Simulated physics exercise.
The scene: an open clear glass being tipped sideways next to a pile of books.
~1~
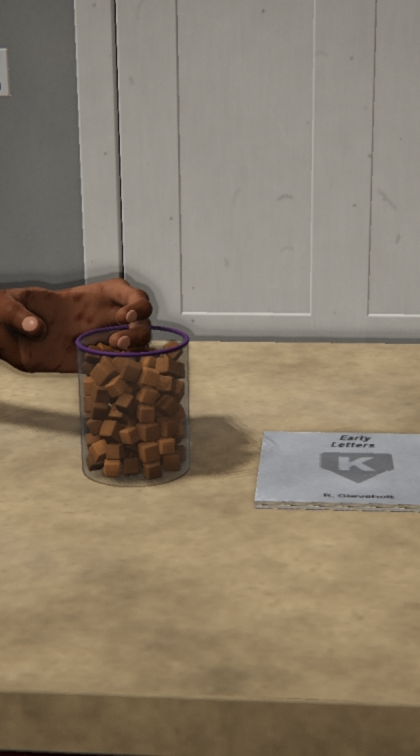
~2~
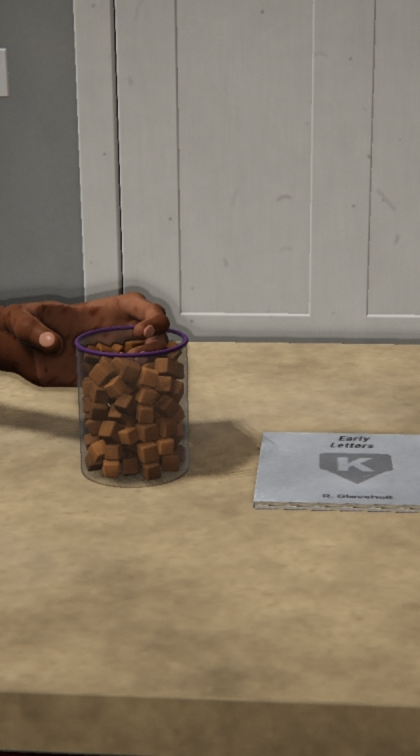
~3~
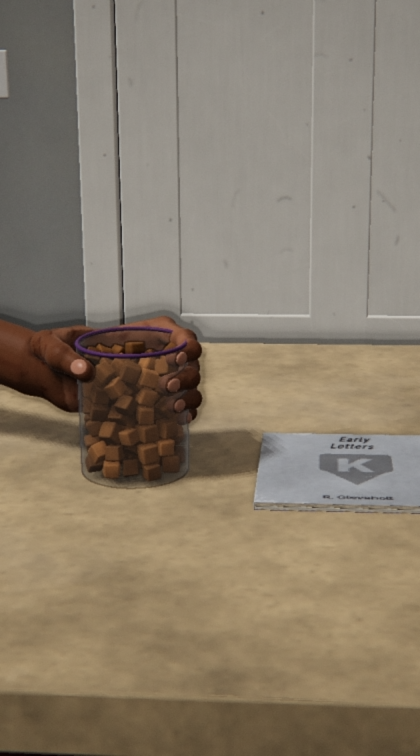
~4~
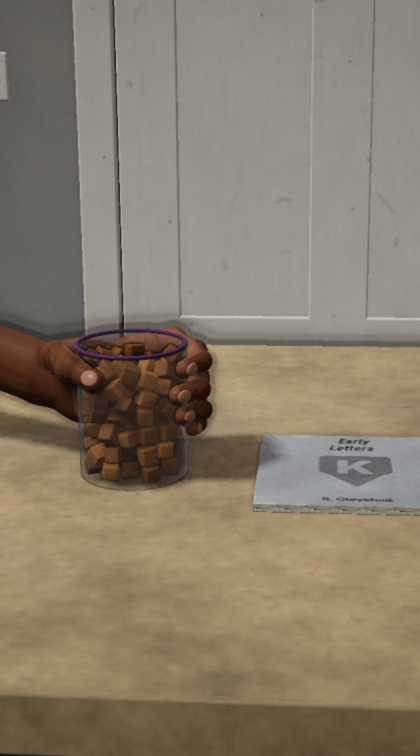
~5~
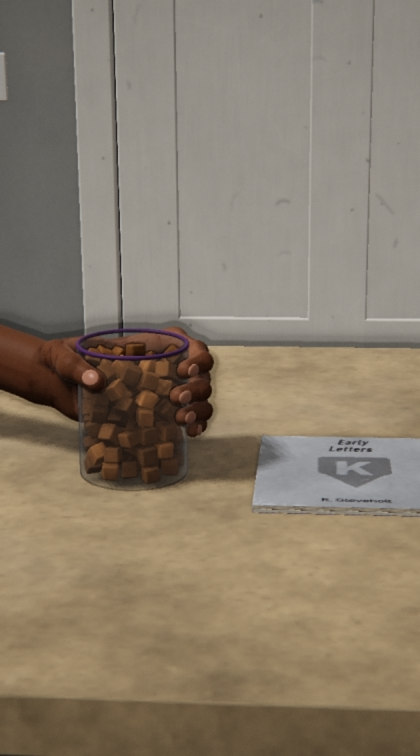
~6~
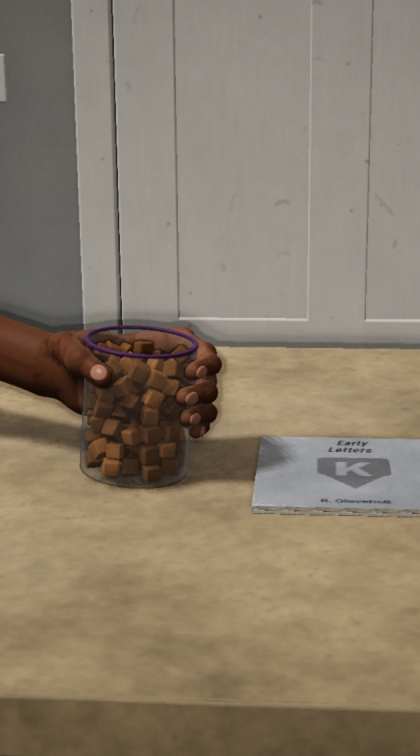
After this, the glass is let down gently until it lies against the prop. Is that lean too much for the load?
What is in the glass runs out, at least in part.
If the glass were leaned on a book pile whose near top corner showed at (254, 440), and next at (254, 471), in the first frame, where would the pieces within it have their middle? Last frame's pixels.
At about (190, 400), and at (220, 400).
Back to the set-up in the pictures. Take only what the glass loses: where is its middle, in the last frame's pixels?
At about (356, 462).
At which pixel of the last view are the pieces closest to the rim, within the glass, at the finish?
At about (304, 445).
Then, 0.37 s after the last picture, the glass leans 26°; everything is still inside.
Then, 0.84 s after the last picture, the glass leans 52°; everything is still inside.
Then, 1.34 s after the last picture, the glass leans 79°; everything is still inside.
At rest, the glass rests on the book pile at 81°; a small part of the brown sugar cubes out of it.
